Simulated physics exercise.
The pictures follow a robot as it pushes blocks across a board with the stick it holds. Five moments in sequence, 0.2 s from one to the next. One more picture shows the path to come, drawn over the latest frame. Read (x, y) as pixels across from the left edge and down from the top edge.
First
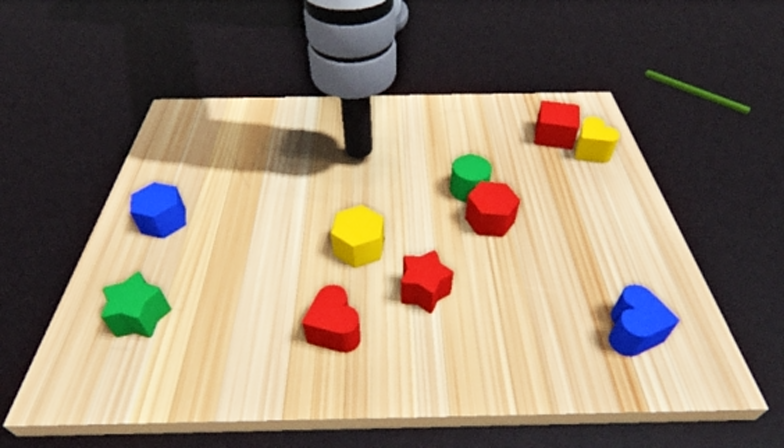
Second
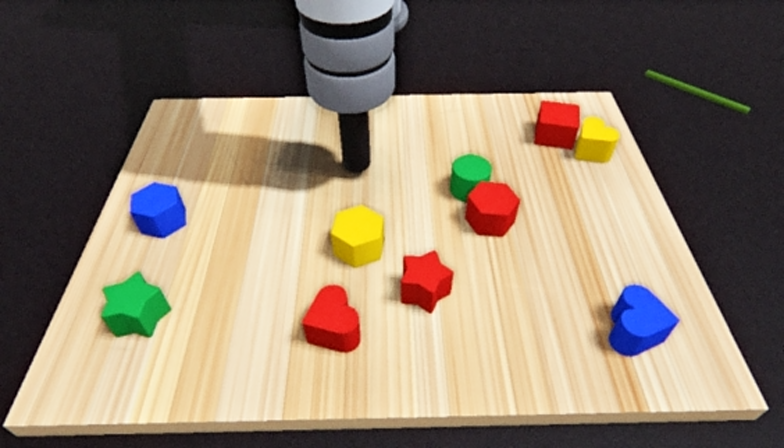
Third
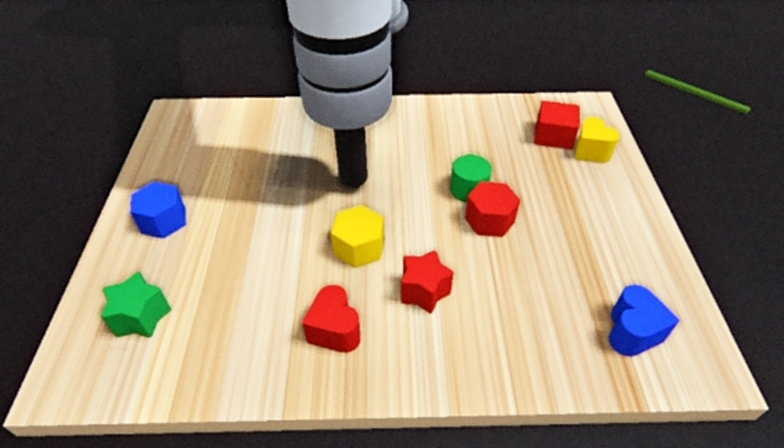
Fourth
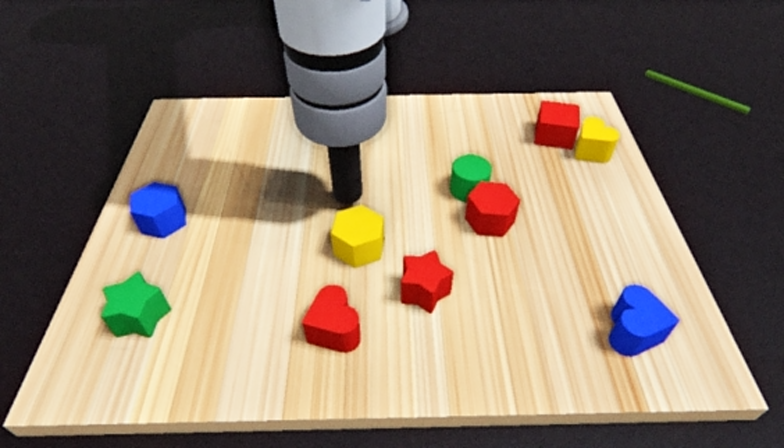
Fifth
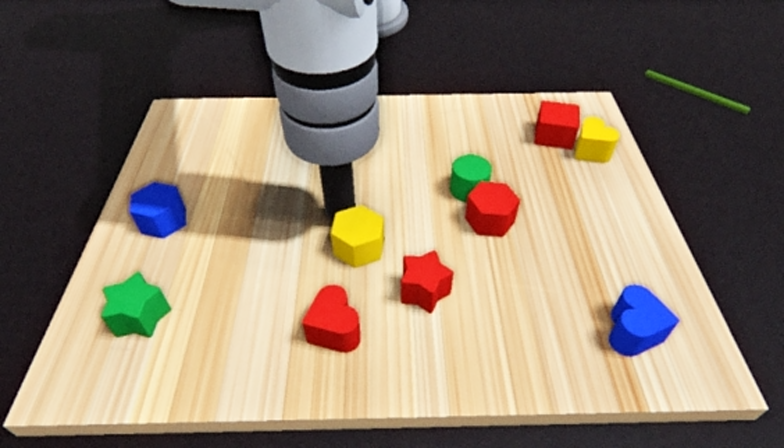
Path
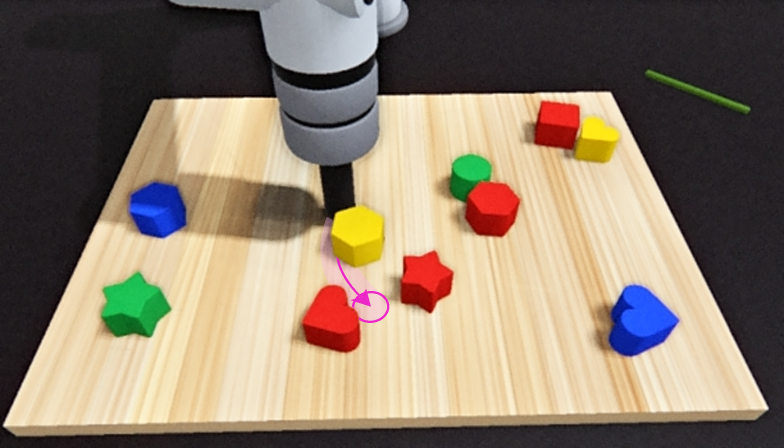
Robotic arm with a black stick moving down and slightly left beside a yellow hexagonal block, the colourful blocks staying still.
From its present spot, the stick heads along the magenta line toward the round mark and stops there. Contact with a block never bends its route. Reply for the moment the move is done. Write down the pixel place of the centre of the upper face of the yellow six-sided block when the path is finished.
At roughly (413, 274).
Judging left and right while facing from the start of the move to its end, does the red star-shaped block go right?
Answer: No.
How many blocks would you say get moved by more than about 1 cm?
Shifted over 1 cm: Two.
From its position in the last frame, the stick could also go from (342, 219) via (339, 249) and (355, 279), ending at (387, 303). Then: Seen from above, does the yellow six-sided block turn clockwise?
My answer is no.
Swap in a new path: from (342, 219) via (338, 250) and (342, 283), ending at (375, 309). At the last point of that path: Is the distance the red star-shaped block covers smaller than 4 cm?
Going by the path, yes.
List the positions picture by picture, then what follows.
Tip of the stick at (359, 151), middles of tops, red heart block at (332, 310), yellow six-sided block at (358, 224), red star-shaped block at (425, 269), in the first frame.
Stick at (357, 164), nothing pushed, in the second frame.
Stick at (353, 179), nothing pushed, in the third frame.
Stick at (348, 195), nothing pushed, in the fourth frame.
Stick at (341, 211), red heart block at (332, 310), yellow six-sided block at (358, 224), red star-shaped block at (425, 269), in the fifth frame.
The line goes from (342, 219) over (337, 248) and (346, 279) to (371, 307).
The first path, step by step. One third of the way, stick at (336, 242); yellow six-sided block at (368, 245), turned 40° anticlockwise.
Two thirds of the way, stick at (345, 272); yellow six-sided block at (388, 263), turned 70° anticlockwise; red star-shaped block at (436, 272).
At the end, stick at (370, 300); red heart block unmoved; yellow six-sided block at (413, 274), turned 95° anticlockwise; red star-shaped block at (463, 275).
